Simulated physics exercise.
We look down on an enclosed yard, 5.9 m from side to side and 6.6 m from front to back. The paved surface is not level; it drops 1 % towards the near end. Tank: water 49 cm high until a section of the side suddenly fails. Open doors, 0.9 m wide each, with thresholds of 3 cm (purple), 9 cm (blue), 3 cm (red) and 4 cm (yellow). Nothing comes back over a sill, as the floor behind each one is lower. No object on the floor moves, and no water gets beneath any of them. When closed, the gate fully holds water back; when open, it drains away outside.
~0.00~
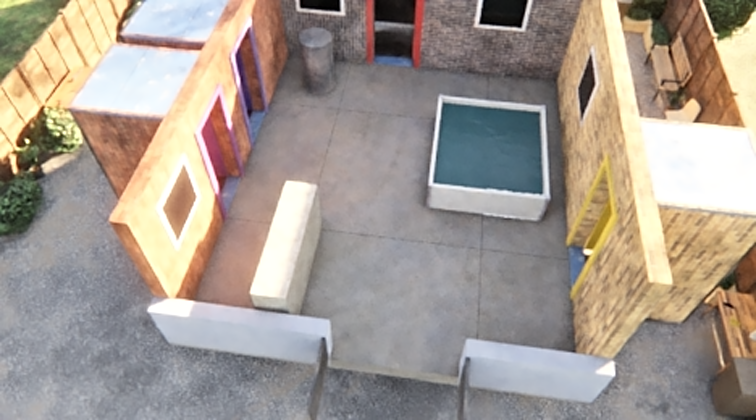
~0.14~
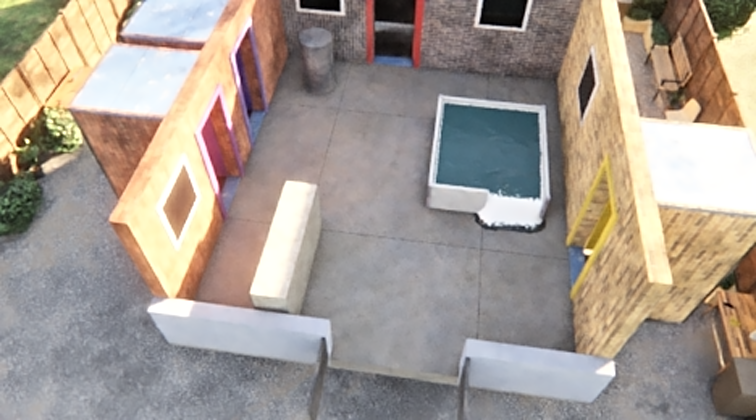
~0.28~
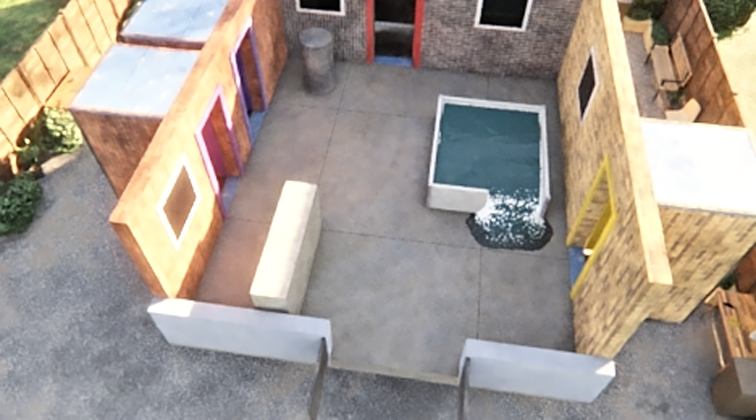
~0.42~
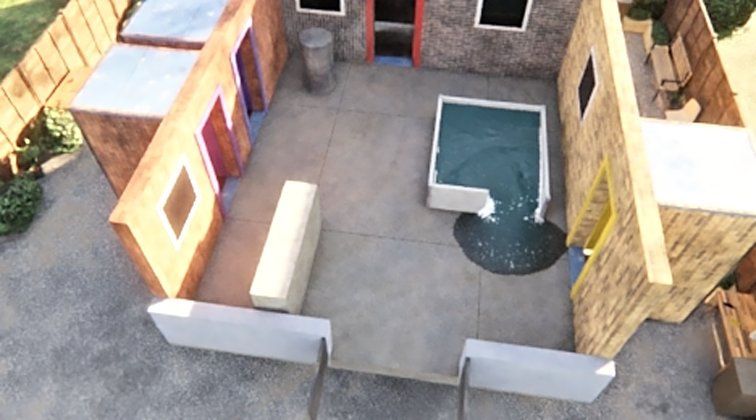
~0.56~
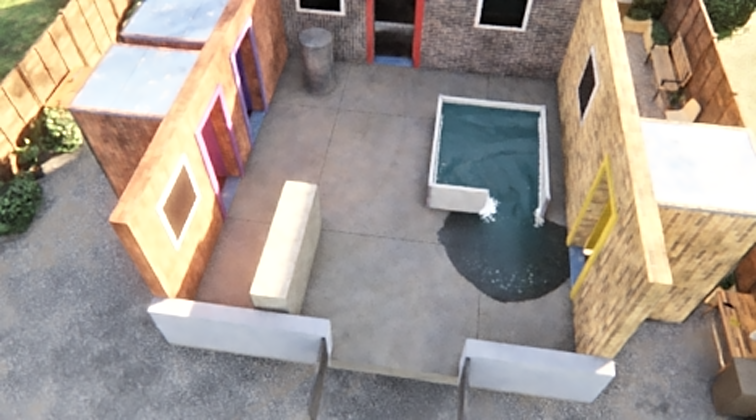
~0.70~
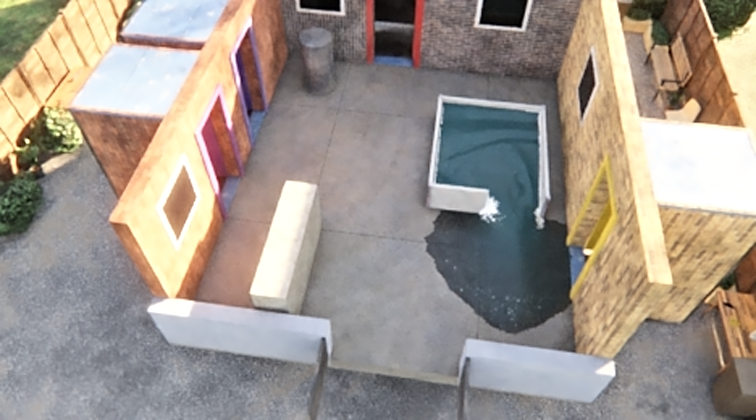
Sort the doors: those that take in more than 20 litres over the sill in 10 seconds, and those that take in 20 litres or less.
Sorted: The purple door takes in 20 litres or less; the blue door takes in 20 litres or less; the red door takes in 20 litres or less; the yellow door takes in more.
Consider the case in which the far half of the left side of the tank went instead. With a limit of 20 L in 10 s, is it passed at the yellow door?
Measured against that limit, the yellow door stays within it.
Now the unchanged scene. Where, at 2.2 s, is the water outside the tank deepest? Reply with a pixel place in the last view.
Near (569, 364).
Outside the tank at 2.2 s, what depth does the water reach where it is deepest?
It tops out at some 34 cm.
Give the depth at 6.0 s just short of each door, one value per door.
Door by door, in cm: Purple reads 0, blue reads 0, red reads 0, yellow reads 8.
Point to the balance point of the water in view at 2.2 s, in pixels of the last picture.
I'd say somewhere around (492, 212).
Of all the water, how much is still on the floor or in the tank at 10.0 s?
Still there: Roughly 64 %.
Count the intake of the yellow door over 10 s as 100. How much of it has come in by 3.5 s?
Some 55 per cent by then.
After 1.4 s water covers 20 % of the floor and is deepest (36 cm) near (569, 376); purple door not reached, blue door not reached, red door not reached, yellow door 5 cm at the sill, 12 L in.
After 2.2 s water covers 20 % of the floor and is deepest (34 cm) near (569, 364); purple door not reached, blue door not reached, red door not reached, yellow door 5 cm at the sill, 60 L in.
After 3.5 s water covers 25 % of the floor and is deepest (24 cm) near (569, 376); purple door not reached, blue door not reached, red door not reached, yellow door 4 cm at the sill, 110 L in.
After 6.0 s water covers 35 % of the floor and is deepest (16 cm) near (569, 376); purple door not reached, blue door not reached, red door not reached, yellow door 8 cm at the sill, 164 L in.
After 10.0 s water covers 60 % of the floor and is deepest (10 cm) near (506, 367); purple door not reached, blue door 2 cm at the sill, 0 L in, red door not reached, yellow door 7 cm at the sill, 207 L in.
